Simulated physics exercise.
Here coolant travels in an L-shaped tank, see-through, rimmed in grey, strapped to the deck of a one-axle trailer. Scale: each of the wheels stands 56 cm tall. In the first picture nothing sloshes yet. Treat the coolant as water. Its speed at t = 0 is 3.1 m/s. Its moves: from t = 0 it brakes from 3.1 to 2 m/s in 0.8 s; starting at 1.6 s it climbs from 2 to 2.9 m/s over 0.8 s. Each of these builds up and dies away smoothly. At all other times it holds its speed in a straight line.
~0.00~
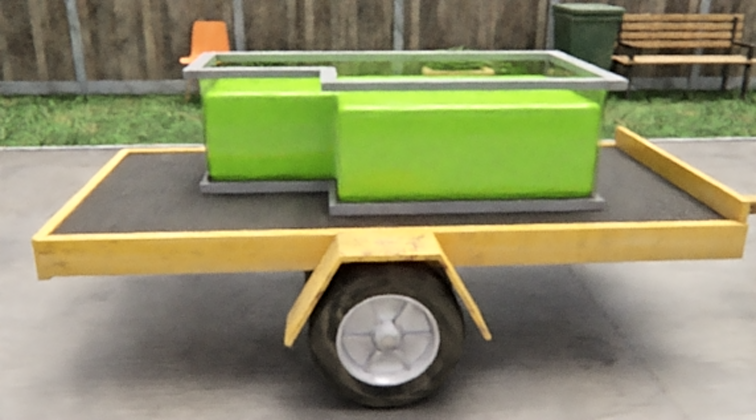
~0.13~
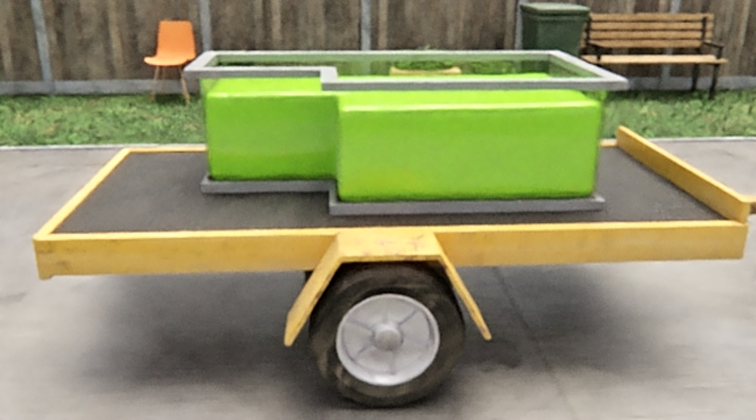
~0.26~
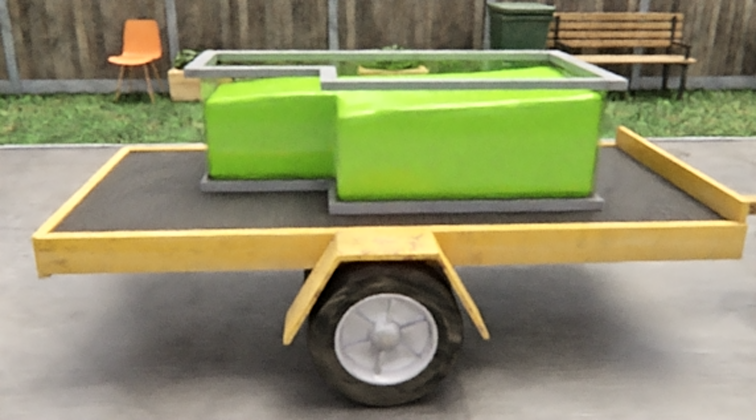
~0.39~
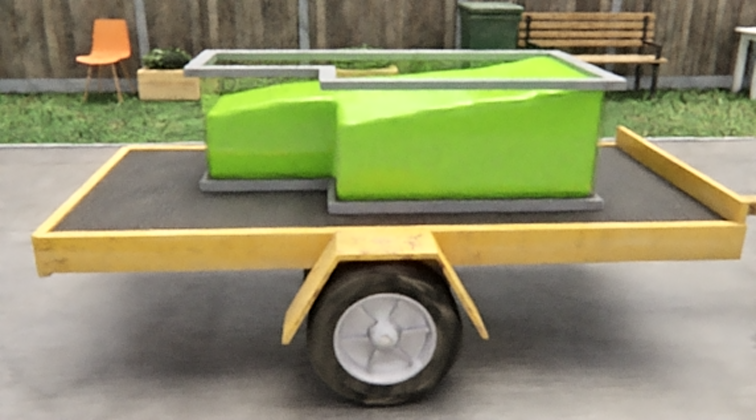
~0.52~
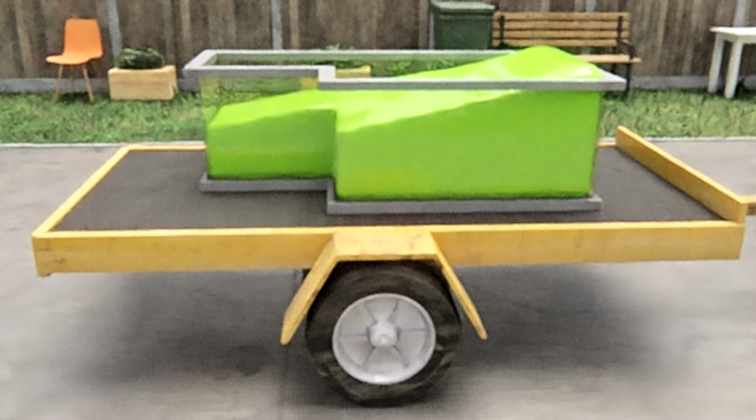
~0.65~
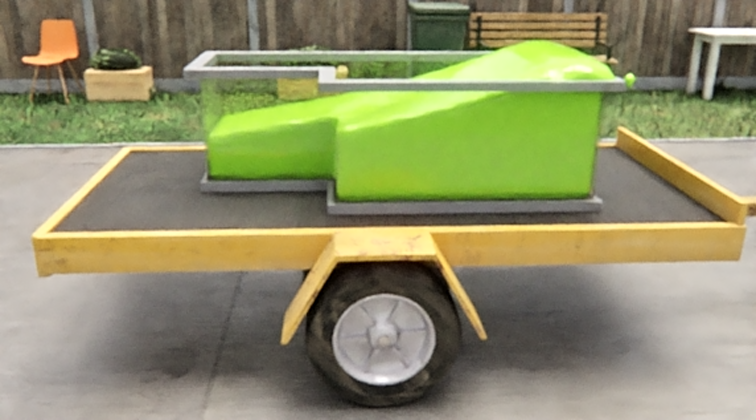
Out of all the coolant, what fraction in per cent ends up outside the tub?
About 8 per cent.
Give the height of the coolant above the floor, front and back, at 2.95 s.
Front 48 cm, back 28 cm.
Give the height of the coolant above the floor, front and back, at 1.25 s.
About 36 cm in front and 30 cm behind.
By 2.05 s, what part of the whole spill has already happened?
Some 80 per cent by then.
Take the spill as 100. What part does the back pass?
Some 40 per cent of it.
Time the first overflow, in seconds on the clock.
At about 0.9 s.
Then, 1.25 s in, it stands 30 cm high behind and 36 cm in front; 3 per cent has gone over the front.
Then, 2.05 s in, it stands 50 cm high behind and 25 cm in front; 6 per cent has gone over the front and the back.
Then, 2.95 s in, it stands 29 cm high behind and 47 cm in front; 7 per cent has gone over the back and the front.
Then, 5.39 s in, 8 per cent has gone over the back and the front, 29 of 365 litres.
